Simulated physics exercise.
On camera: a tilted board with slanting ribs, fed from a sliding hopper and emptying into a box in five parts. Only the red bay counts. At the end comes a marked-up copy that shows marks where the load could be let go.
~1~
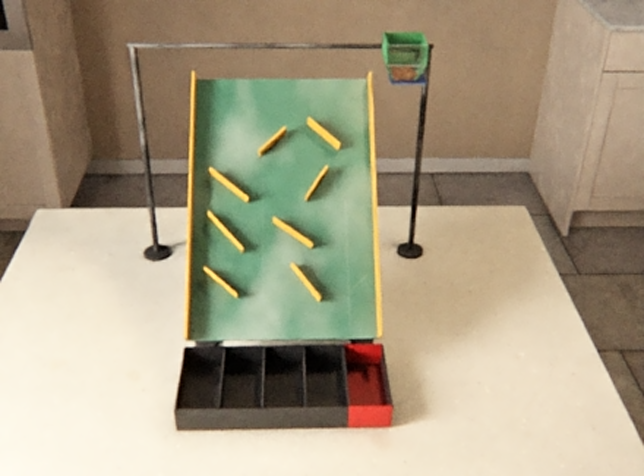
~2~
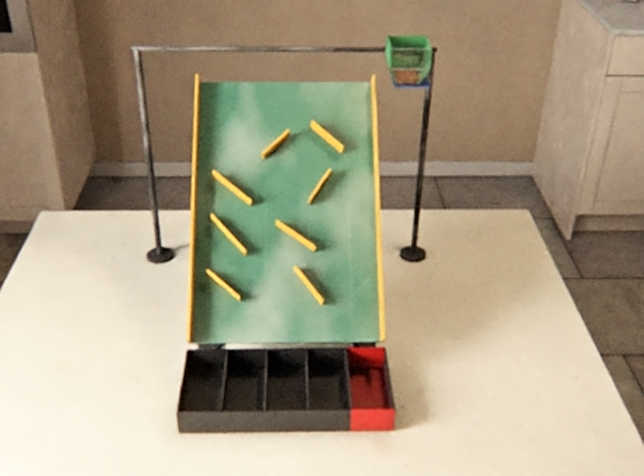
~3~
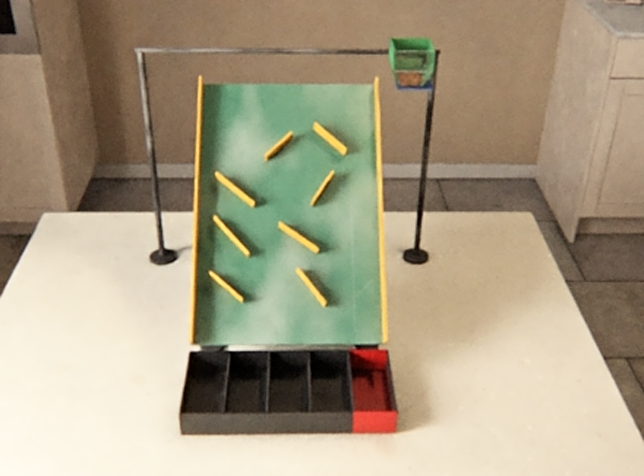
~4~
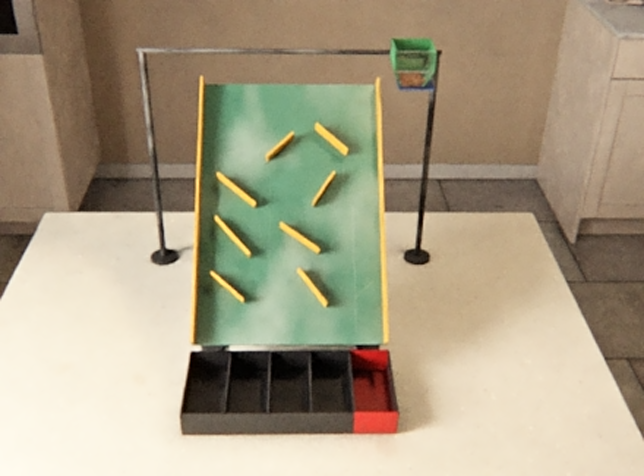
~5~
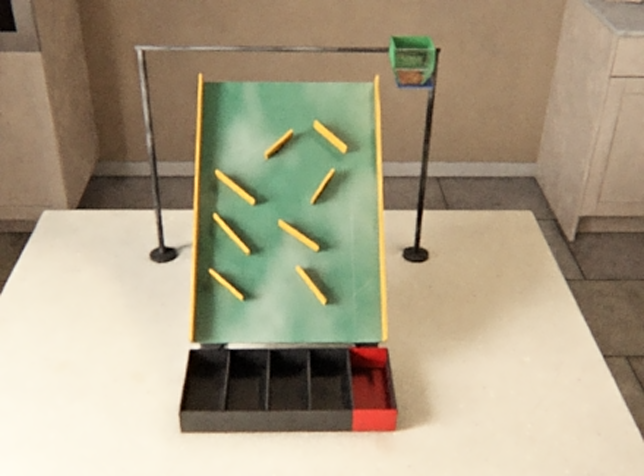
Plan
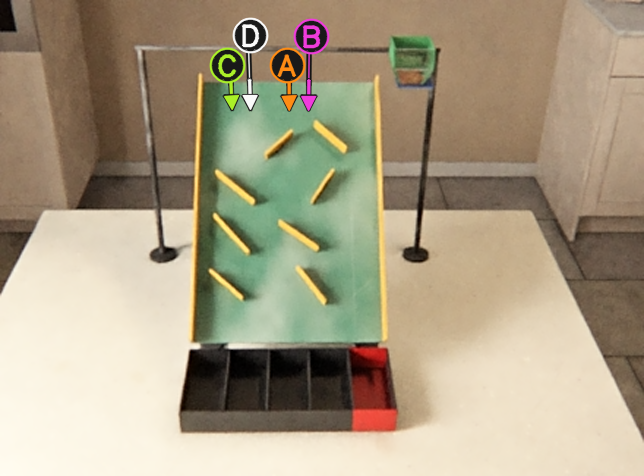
Tilted green board with slanting yellow ribs standing above a black box with one red bay, only the view shifting slightly.
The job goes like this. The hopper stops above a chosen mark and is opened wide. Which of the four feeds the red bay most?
Use mark B.
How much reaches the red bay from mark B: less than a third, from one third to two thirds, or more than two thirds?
It is more than two thirds.
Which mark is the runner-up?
It is A.
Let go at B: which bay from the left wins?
The fifth from the left.
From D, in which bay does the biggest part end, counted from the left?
The third from the left.
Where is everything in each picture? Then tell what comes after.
Hopper at (403, 74), cereal balls, door shut, in the first picture.
Ribs (263, 154) to (289, 130), (312, 121) to (343, 147), (213, 171) to (251, 201), in the second picture.
Ribs (312, 202) to (333, 171), (214, 216) to (248, 253), (279, 222) to (318, 249), in the third picture.
Ribs (211, 272) to (243, 300), (298, 268) to (327, 304), in the fourth picture.
Red bay at (375, 419), number 5 of 5 from the left, in the fifth picture.
On the marked copy, mark A meets the board at (289, 104); mark B meets the board at (308, 105); mark C meets the board at (231, 104); mark D meets the board at (250, 104).
With A, about a third in the red bay, about half in other bays, a small part outside the box.
With B, most in the red bay, about a quarter in other bays, a stray few outside the box.
With C, about a quarter in the red bay, about two thirds in other bays, a small part outside the box.
With D, about a quarter in the red bay, about two thirds in other bays, a stray few outside the box.
